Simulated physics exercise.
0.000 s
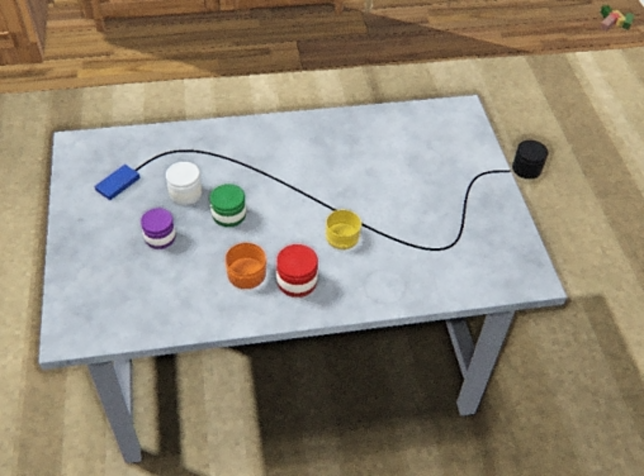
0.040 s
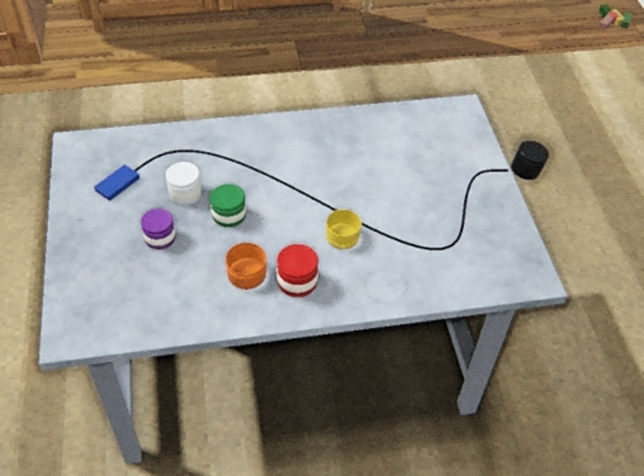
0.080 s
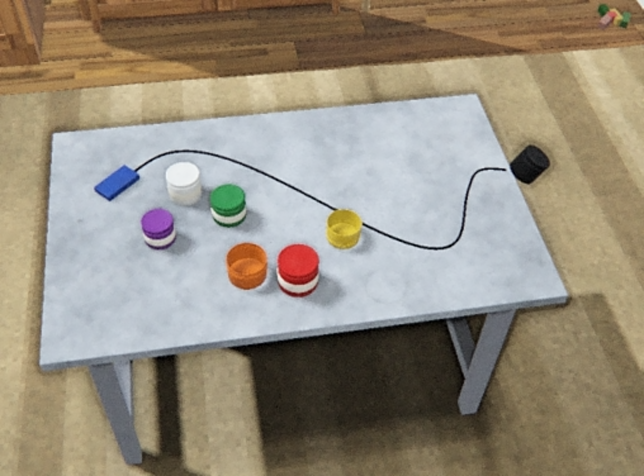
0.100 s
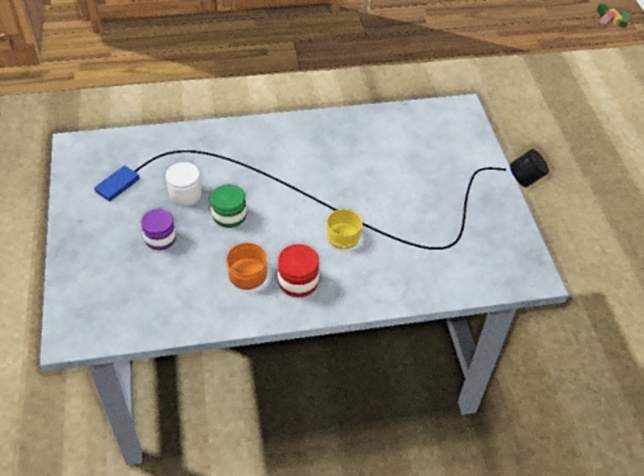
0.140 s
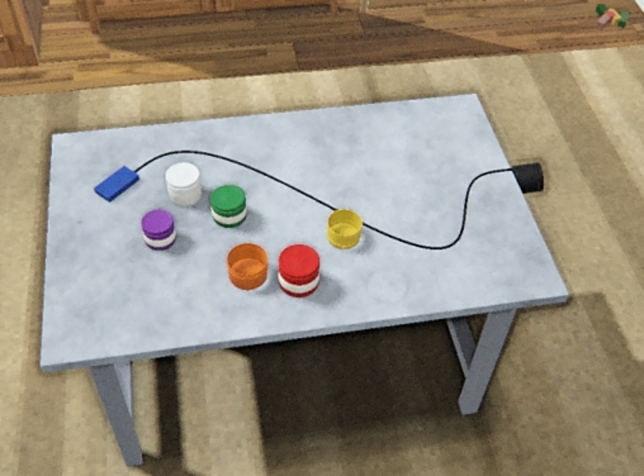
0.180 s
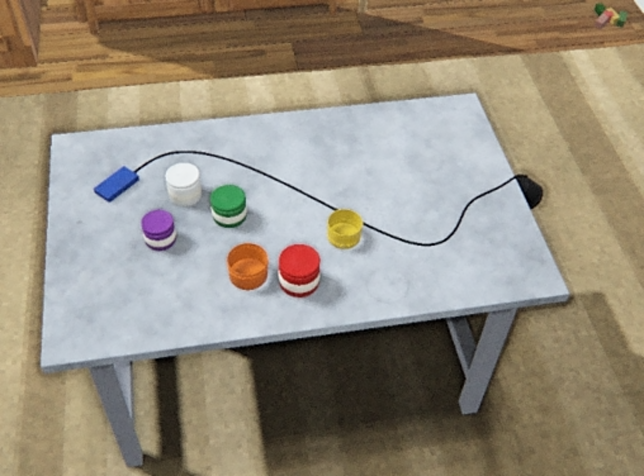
A pale grey table stands on a striped beige rug beside a wooden floor, seen from above at a steady angle. On it are a blue phone at the left, white, green, purple and red lidded tins, open orange and yellow cups, and a black cable snaking rightward to a black speaker. The speaker tilts and slips downward off the right edge, drawing the cable's nearby bend straighter, while everything else stays still.
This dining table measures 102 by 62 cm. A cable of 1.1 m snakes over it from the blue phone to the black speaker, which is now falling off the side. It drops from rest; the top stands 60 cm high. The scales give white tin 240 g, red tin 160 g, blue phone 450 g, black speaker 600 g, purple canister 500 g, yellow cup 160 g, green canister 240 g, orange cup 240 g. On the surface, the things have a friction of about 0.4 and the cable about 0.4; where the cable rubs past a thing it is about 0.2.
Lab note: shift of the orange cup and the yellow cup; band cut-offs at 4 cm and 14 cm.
As I see it, the orange cup will scarcely go anywhere. The yellow cup will scarcely go anywhere.
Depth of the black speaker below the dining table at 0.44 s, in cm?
40 cm or so.
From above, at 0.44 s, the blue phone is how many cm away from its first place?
10 cm.
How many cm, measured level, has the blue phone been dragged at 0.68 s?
It has moved about 22 cm level.
By 0.4 s, the cable's tail end at (189, 183); blue phone 11 cm off its start, white tin 4 cm off its start, black speaker over the edge.
By 0.7 s, the cable's tail end at (238, 169); blue phone 22 cm off its start, black speaker over the edge, white tin 7 cm off its start.
By 0.9 s, the cable's tail end at (278, 166); blue phone 31 cm off its start at (256, 164), black speaker over the edge, white tin 7 cm off its start at (209, 187).
By 1.2 s, the cable's tail end at (278, 166); blue phone 31 cm off its start, black speaker over the edge, white tin 7 cm off its start.
By 2.4 s, the cable's tail end at (278, 166); orange cup 0 cm off its start at (248, 259), yellow cup 0 cm off its start at (345, 222), blue phone 31 cm off its start at (256, 164), black speaker over the edge.
